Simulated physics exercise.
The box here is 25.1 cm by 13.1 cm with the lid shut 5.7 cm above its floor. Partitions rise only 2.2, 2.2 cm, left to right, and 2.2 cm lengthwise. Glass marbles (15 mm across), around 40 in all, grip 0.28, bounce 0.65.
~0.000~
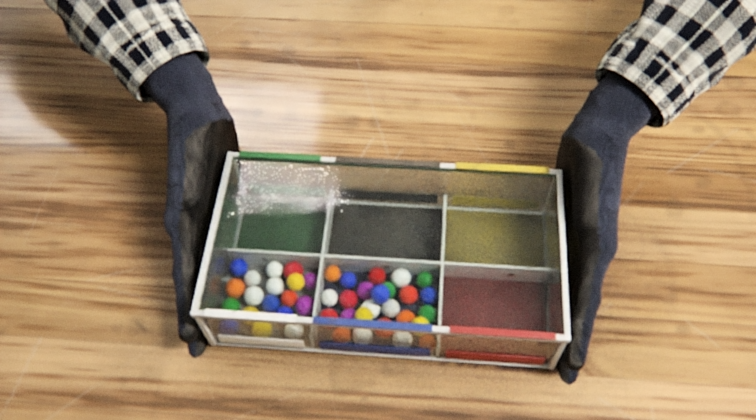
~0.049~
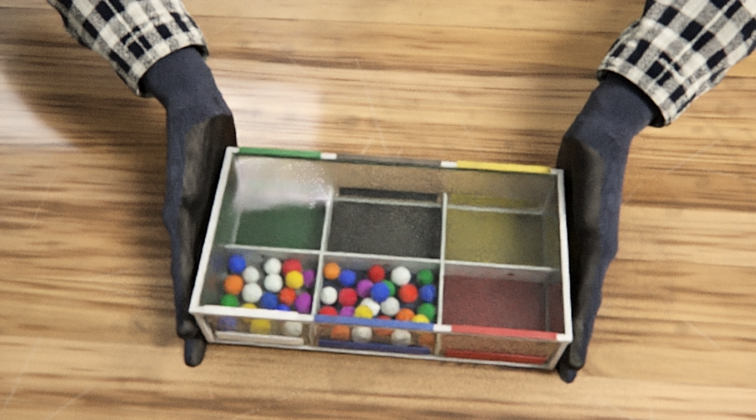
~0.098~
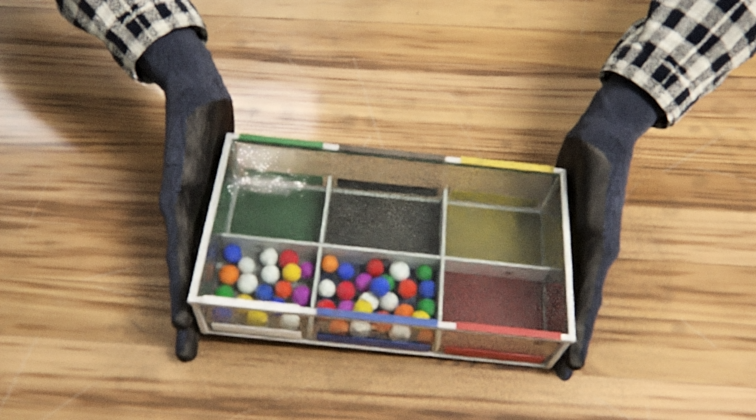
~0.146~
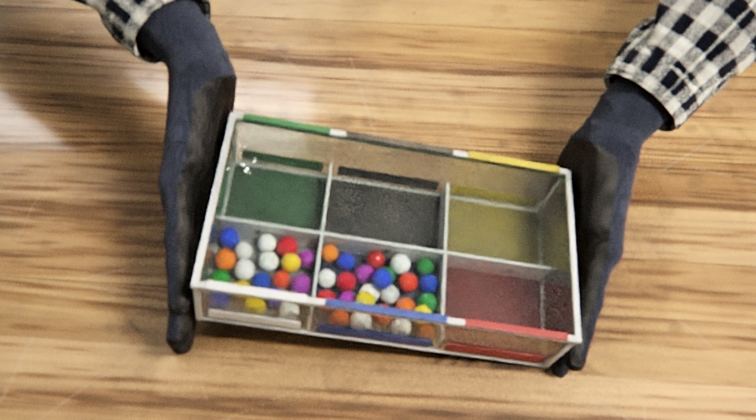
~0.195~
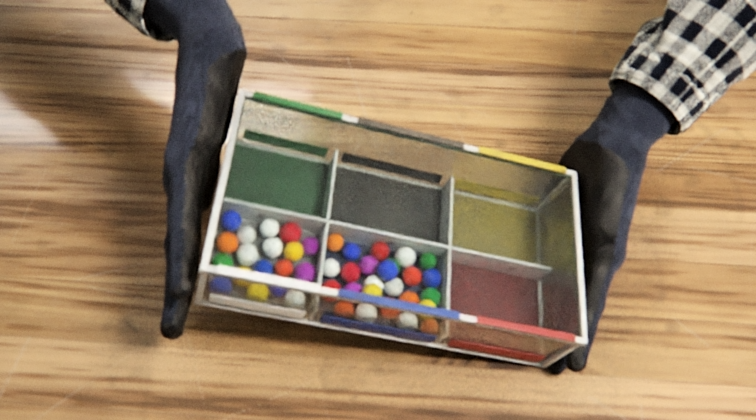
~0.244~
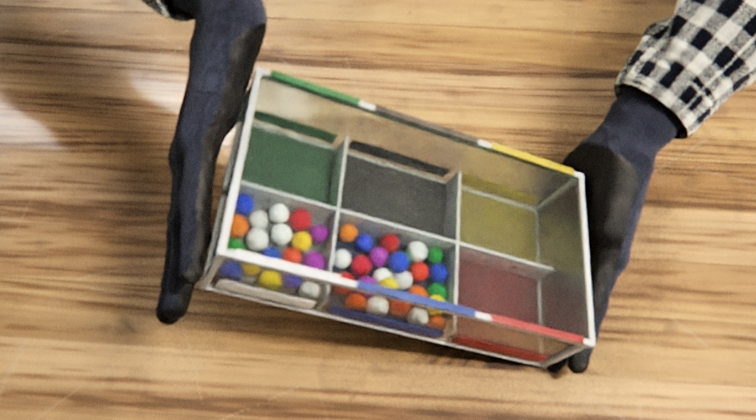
A clear-lidded box divided into six compartments rests level between two dark-gloved hands with checked cuffs, seen from above over a striped wooden table. Small multicoloured balls crowd the near left and near middle compartments, while the green, black, yellow and red ones are empty. The left hand rises and turns the box clockwise, lowering its right end slightly, as the balls barely shift and the camera stays still.
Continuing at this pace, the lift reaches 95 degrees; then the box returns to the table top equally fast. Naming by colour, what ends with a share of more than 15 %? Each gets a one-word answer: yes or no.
My answers are red yes, blue no, green no, yellow yes, white no, black no.
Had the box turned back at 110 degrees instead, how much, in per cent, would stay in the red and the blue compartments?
You'd see red with 60 % and blue with 0 %.
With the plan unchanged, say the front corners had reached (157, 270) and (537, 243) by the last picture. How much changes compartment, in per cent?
I'd say close to 85 in a hundred.
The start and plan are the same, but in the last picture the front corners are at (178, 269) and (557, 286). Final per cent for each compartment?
Each compartment ends with this per cent: Red 0, blue 5, green 55, yellow 0, white 5 and black 35.
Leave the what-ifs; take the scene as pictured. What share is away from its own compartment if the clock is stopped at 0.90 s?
At that time I'd say around 40 per cent.
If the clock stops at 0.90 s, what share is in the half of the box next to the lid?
Share: Approx. 80 %.
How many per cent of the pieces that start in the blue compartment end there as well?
My estimate is roughly 0 percent.
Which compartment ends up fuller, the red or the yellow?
Go with red, that one ends with more.
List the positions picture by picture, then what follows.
The first picture shows box tilt 0 degrees, front corners at (198, 311) and (564, 336); blue 60 %, white 40 %.
The second picture shows box tilt 1 degrees, front corners at (197, 308) and (565, 336).
The third picture shows box tilt 5 degrees, front corners at (196, 298) and (568, 336), lowest corner right front.
The fourth picture shows box tilt 11 degrees, front corners at (198, 282) and (574, 337), lowest corner right front.
The fifth picture shows box tilt 18 degrees, front corners at (208, 266) and (581, 339), lowest corner right front.
The sixth picture shows box tilt 24 degrees, front corners at (225, 250) and (588, 341), lowest corner right front; blue 60 %, white 40 %. Its pace works out near 130 degrees a second.
Then, at 0.90 s, tilt 94 degrees; red 20 %, blue 55 %, white 25 %.
After 1.34 s, tilt 39 degrees; red 70 %, blue 5 %, yellow 25 %.
After 1.85 s, tilt 0 degrees; red 65 %, blue 5 %, yellow 30 %.
At rest (2.7 s), red 65 %, blue 5 %, green 0 %, yellow 30 %, white 0 %, black 0 %.
